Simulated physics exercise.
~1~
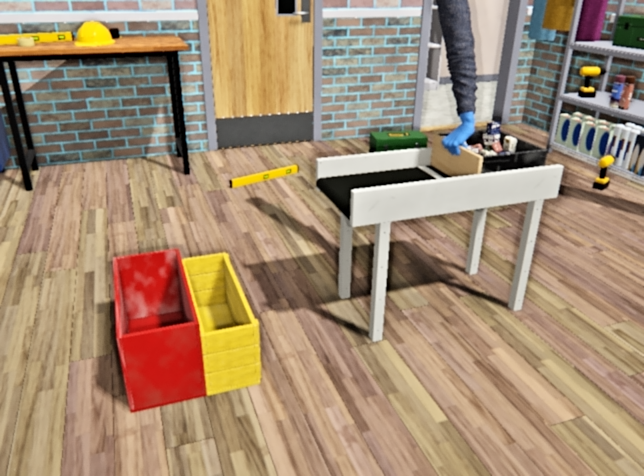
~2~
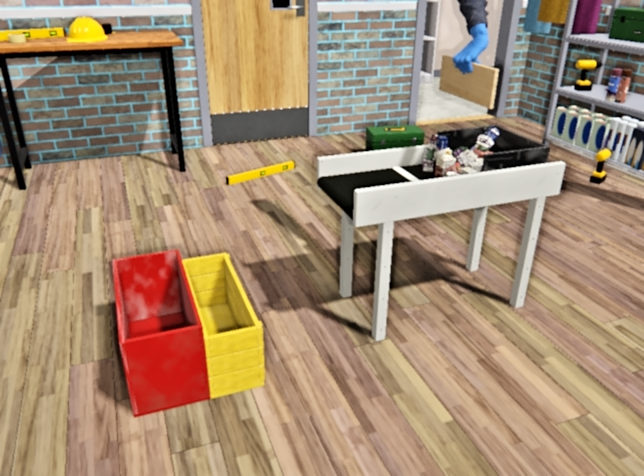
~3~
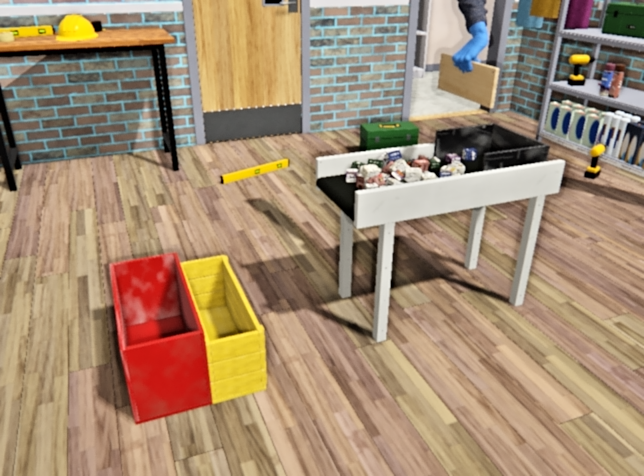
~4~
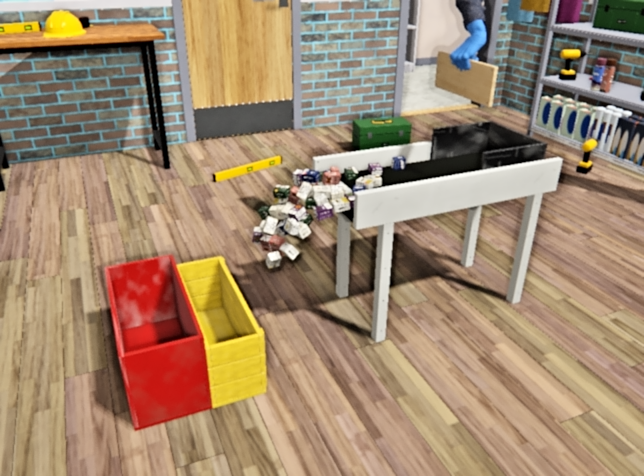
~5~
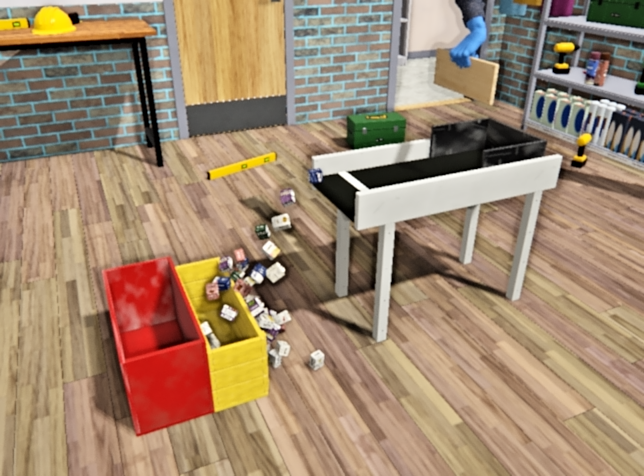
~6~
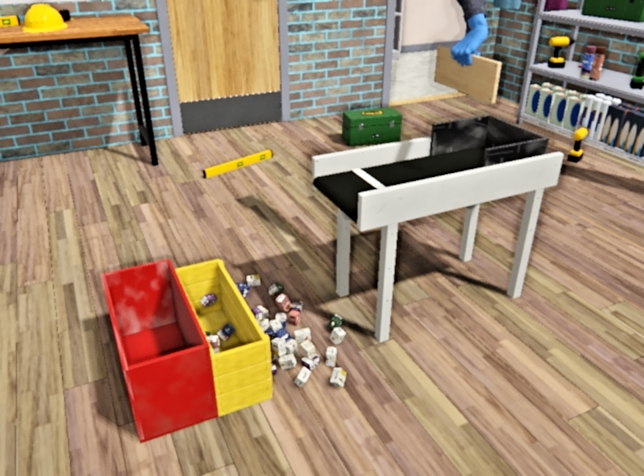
In a brick-walled workshop, a blue-gloved hand lifts a board from a raised belt, and a heap of small cartons rides left and spills off the end, a few landing in the yellow bin, most scattering on the floor beside it, and none in the red box.
